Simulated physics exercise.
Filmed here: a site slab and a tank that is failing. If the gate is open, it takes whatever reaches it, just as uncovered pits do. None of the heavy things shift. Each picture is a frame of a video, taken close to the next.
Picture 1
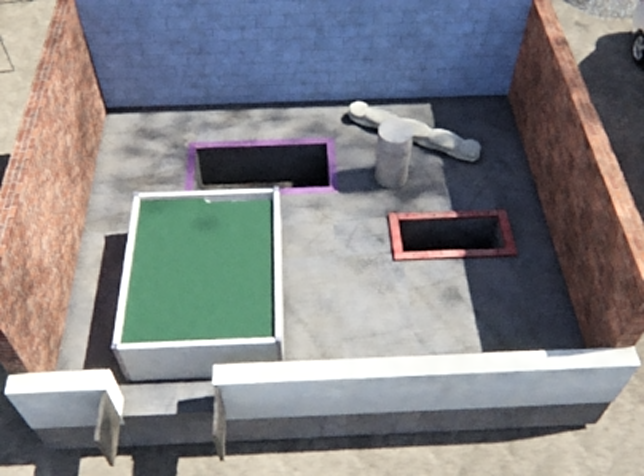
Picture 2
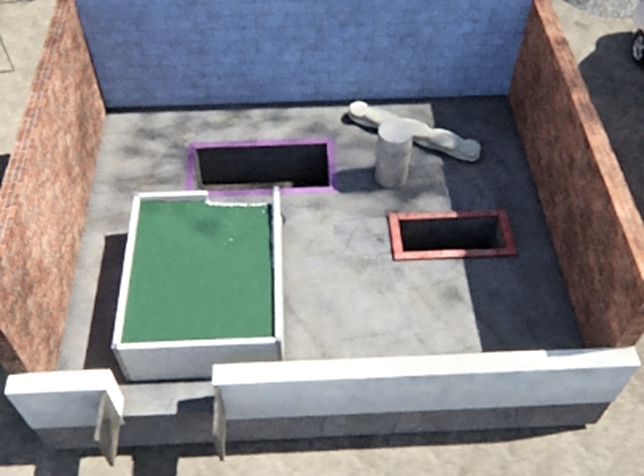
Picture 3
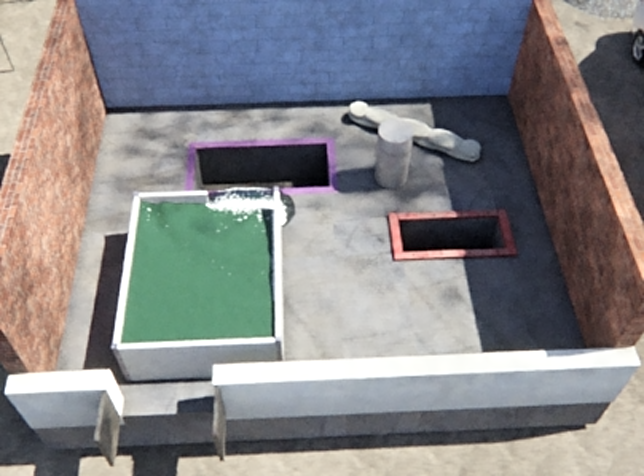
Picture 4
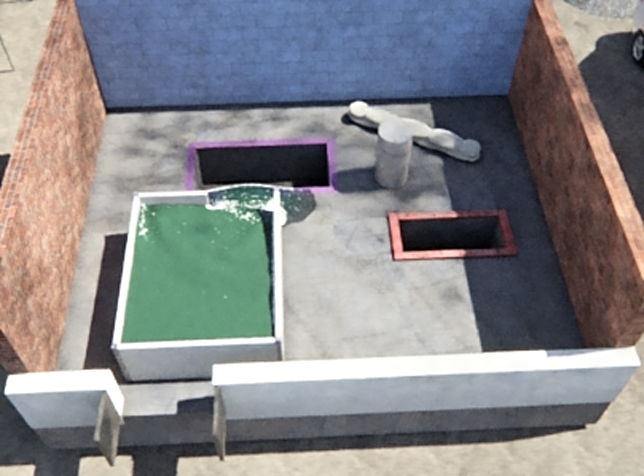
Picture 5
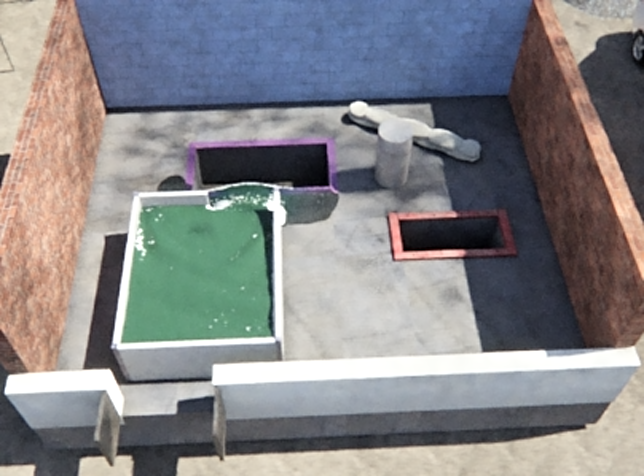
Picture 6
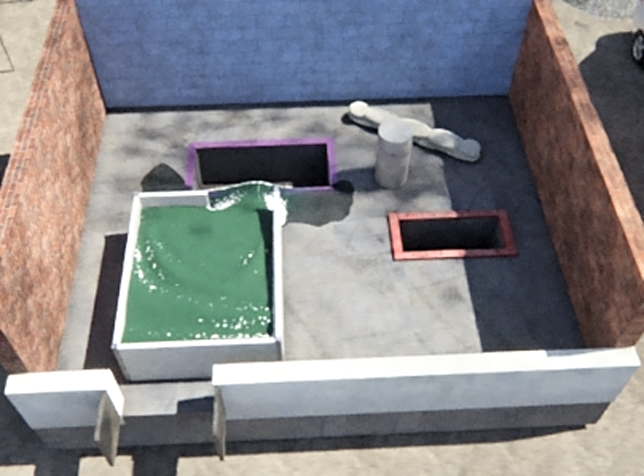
Green water in a white-walled tank breaks out through the far side, wetting the slab.
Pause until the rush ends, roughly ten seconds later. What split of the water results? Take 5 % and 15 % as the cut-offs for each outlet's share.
Outcome: The gate carries off beneath five per cent. The red pit carries off beneath five per cent. The purple pit carries off upward of fifteen per cent.
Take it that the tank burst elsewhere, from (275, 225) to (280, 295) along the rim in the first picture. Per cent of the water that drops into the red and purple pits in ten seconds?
In percent: Red 30, purple 6.
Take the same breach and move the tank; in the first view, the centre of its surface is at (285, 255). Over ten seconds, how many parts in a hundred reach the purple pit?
Share in the purple pit - 55 %.
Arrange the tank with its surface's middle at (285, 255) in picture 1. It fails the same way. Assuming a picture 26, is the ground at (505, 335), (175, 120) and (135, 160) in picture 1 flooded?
Checking the three spots, I get high and dry, swamped, swamped.
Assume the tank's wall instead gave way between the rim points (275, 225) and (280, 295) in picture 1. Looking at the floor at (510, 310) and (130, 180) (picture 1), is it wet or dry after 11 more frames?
In order, I'd call them drenched and parched.
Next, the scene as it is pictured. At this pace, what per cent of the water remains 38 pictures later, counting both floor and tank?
Result: Close to 36 %.
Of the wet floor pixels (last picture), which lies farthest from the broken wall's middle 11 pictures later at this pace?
Farthest reach: About (106, 120).
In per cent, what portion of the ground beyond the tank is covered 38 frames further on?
Close to 5 percent, by my reckoning.
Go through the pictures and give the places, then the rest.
Still water in the water tank at (203, 266), in the first frame.
Water pours out on the water tank's far side and has run to a hidden place, in the second frame.
Water pours out on the water tank's far side and has run to a hidden place, in the third frame.
The front is at (305, 191), out from the gap on the water tank's far side, in the fourth frame.
Water pours out on the water tank's far side and has run to (176, 181), in the fifth frame.
Water pours out on the water tank's far side and has run to (155, 190), in the sixth frame.
A moment on, water covers 5 % of the floor; the gate 0 %, the red pit 0 %, the purple pit 19 %.
Next, water covers 5 % of the floor; the gate 0 %, the red pit 0 %, the purple pit 33 %.
Then, water covers 5 % of the floor; the gate 0 %, the red pit 0 %, the purple pit 48 %.
Later, water covers 5 % of the floor; the gate 0 %, the red pit 0 %, the purple pit 65 %.
In the end, water covers 5 % of the floor; the gate 0 %, the red pit 0 %, the purple pit 78 %.
